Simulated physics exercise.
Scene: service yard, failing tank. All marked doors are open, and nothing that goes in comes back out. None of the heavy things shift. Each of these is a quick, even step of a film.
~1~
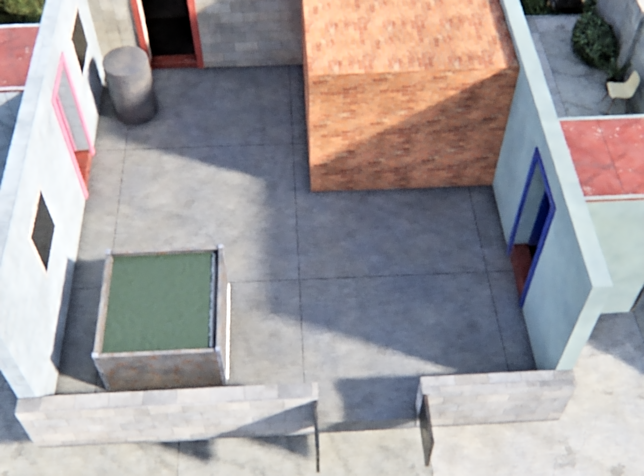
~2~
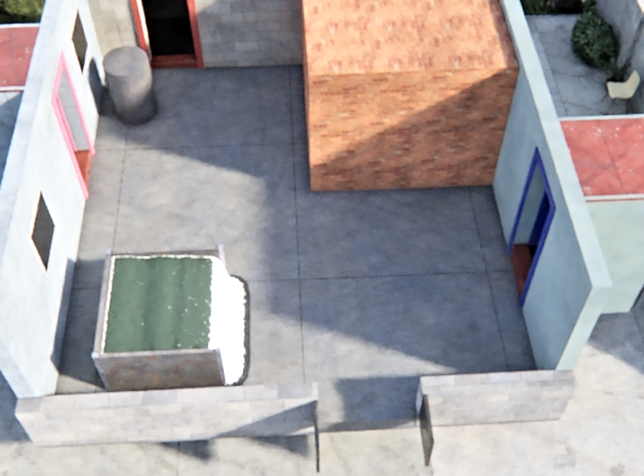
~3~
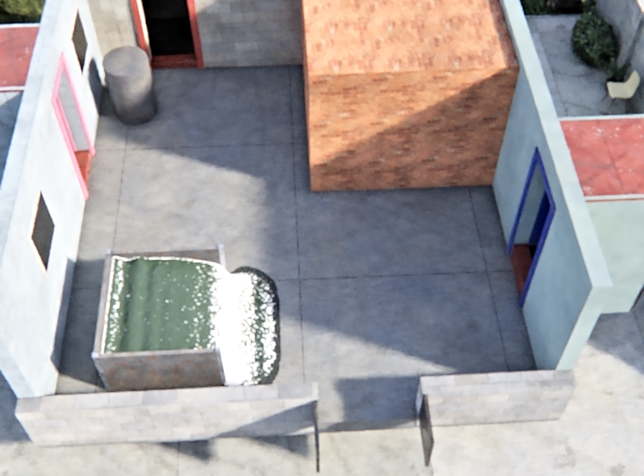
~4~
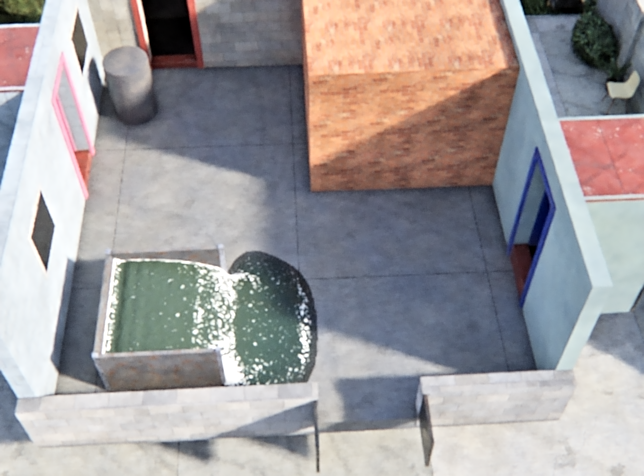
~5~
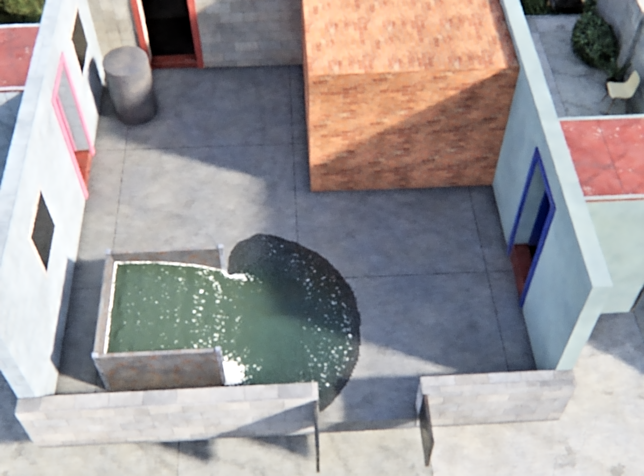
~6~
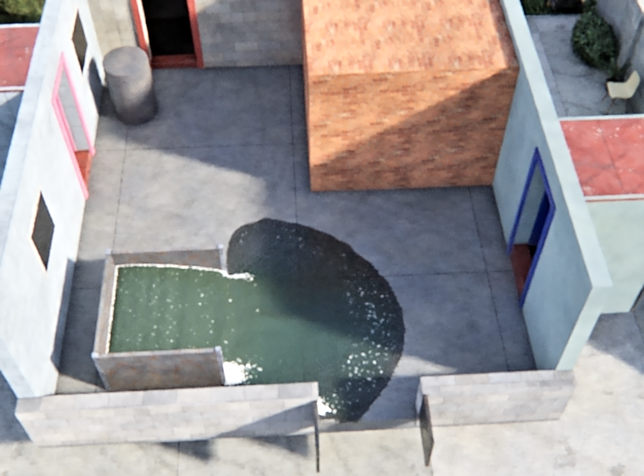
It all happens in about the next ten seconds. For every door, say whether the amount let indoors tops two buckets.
Result: I expect the pink door to stop at two buckets or less. I expect the blue door to stop at two buckets or less. I expect the red door to stop at two buckets or less.
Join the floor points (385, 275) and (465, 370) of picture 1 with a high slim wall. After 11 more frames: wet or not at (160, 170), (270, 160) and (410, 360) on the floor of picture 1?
Lab note - spot 1 parched, spot 2 parched, spot 3 inundated.
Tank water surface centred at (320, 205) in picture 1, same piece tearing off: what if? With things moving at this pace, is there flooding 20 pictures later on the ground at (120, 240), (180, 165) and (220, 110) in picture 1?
In order, the three spots end up untouched, untouched and untouched.
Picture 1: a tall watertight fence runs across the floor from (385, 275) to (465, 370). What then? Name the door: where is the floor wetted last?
Last: The one in red.
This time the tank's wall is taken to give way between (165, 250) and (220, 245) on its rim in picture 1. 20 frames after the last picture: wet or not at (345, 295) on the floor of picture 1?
Answer: Bone-dry.
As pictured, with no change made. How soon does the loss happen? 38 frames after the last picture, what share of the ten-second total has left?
Roughly 55 per cent.
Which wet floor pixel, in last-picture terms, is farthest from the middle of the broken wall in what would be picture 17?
Close to (485, 189).
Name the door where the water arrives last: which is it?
Result: The red one.
A moment on, water covers 40 % of the floor; the pink door not reached, the blue door wet at the sill, nothing in, the red door not reached.
Next, water covers 45 % of the floor; the pink door not reached, the blue door wet at the sill, nothing in, the red door not reached.
Then, water covers 45 % of the floor; the pink door not reached, the blue door wet at the sill, nothing in, the red door not reached.
Later, water covers 60 % of the floor; the pink door not reached, the blue door wet at the sill, nothing in, the red door not reached.
In the end, water covers 85 % of the floor; the pink door wet at the sill, nothing in, the blue door wet at the sill, nothing in, the red door wet at the sill, nothing in.
